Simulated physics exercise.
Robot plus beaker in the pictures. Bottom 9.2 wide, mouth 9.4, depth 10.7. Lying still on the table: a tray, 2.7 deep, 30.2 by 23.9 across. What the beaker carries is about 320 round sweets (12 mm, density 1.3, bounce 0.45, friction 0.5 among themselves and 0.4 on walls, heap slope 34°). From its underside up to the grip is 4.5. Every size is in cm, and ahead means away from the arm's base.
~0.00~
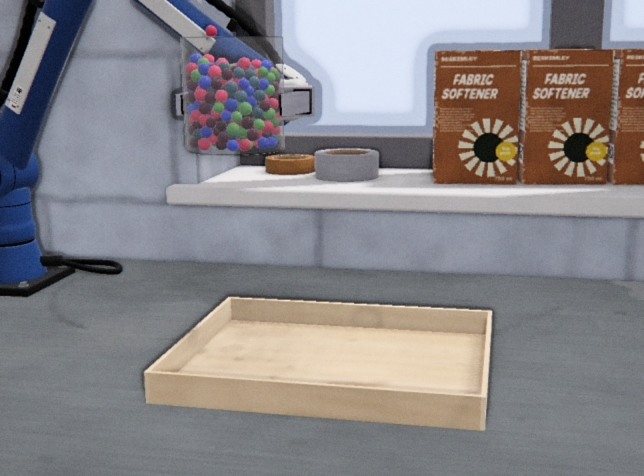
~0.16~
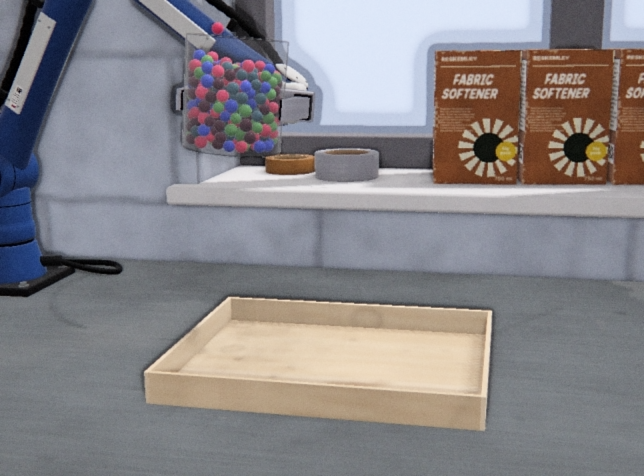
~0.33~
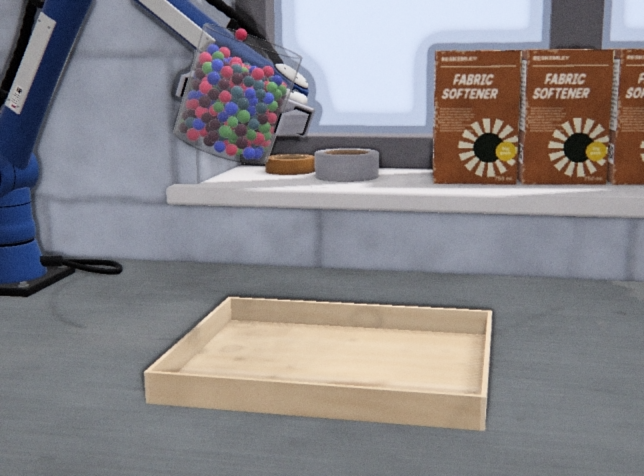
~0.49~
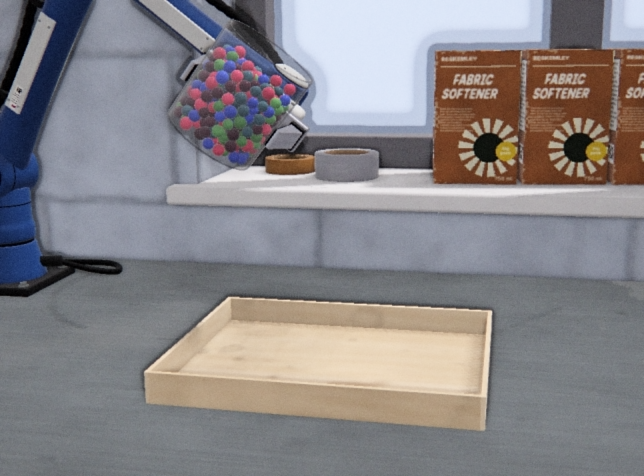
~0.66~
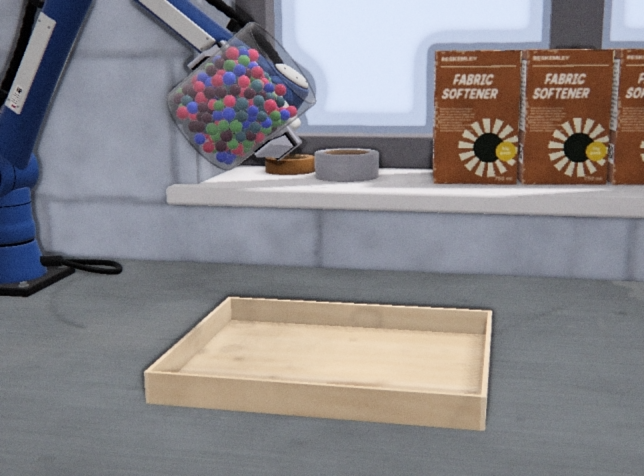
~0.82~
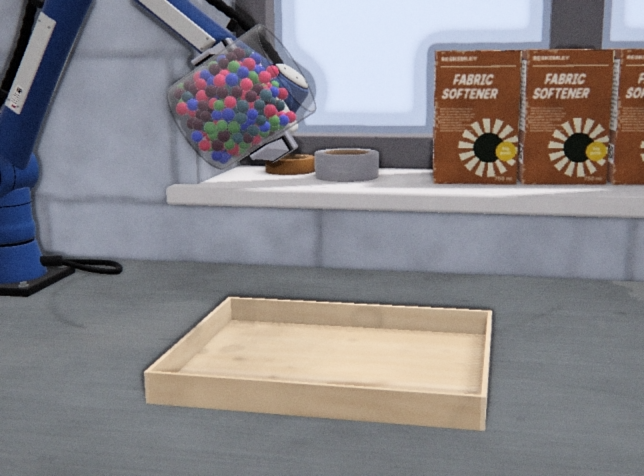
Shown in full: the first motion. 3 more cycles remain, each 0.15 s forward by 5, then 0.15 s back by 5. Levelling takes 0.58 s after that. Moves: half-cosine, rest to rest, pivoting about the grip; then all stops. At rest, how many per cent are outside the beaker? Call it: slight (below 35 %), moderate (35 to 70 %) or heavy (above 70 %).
Slight.
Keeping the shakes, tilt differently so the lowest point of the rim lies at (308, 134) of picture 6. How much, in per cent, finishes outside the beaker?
About 55 percent.
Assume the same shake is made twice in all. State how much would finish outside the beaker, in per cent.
In that case it would be near 15 percent.
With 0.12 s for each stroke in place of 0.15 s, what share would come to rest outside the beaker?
Roughly 35 percent then.
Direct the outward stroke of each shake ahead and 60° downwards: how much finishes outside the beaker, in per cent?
Result: Approx. 0 %.
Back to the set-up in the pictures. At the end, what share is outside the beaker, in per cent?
Estimate: Roughly 20 %.
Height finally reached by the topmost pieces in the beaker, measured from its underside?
Around 9.5 cm up.
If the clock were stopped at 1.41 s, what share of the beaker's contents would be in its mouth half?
Around 40 percent.
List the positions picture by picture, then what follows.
In the first frame, the beaker middle at (234, 96), level; upper third of the load around (231, 78), from x 190 to 275, top at y 30; 324 in the beaker.
In the second frame, the beaker middle at (234, 96), tilted 6° forward; upper third of the load around (230, 78), from x 190 to 275, top at y 30.
In the third frame, the beaker middle at (237, 96), tilted 20° forward; upper third of the load around (232, 80), from x 185 to 280, top at y 35.
In the fourth frame, the beaker middle at (239, 98), tilted 38° forward; upper third of the load around (232, 81), from x 180 to 290, top at y 50.
In the fifth frame, the beaker middle at (240, 99), tilted 52° forward; upper third of the load around (234, 81), from x 180 to 290, top at y 50.
In the sixth frame, the beaker middle at (241, 100), tilted 58° forward; upper third of the load around (236, 81), from x 180 to 290, top at y 55; 324 in the beaker.
After 1.41 s, tilted 58° forward, highest piece 29 above the table; 274 in the beaker, 31 in the tray, 19 in flight or on a rim.
After 2.00 s, tilted 30° forward, highest piece 30 above the table; 258 in the beaker, 61 in the tray, 5 on the table or floor.
After 2.50 s, level, highest piece 32 above the table; 258 in the beaker, 61 in the tray, 5 on the table or floor.
After 3.55 s, level, highest piece 32 above the table; 258 in the beaker, 61 in the tray, 5 on the table or floor.
In the end, 258 in the beaker, 61 in the tray, 5 on the table or floor. That is 20 % outside the beaker.
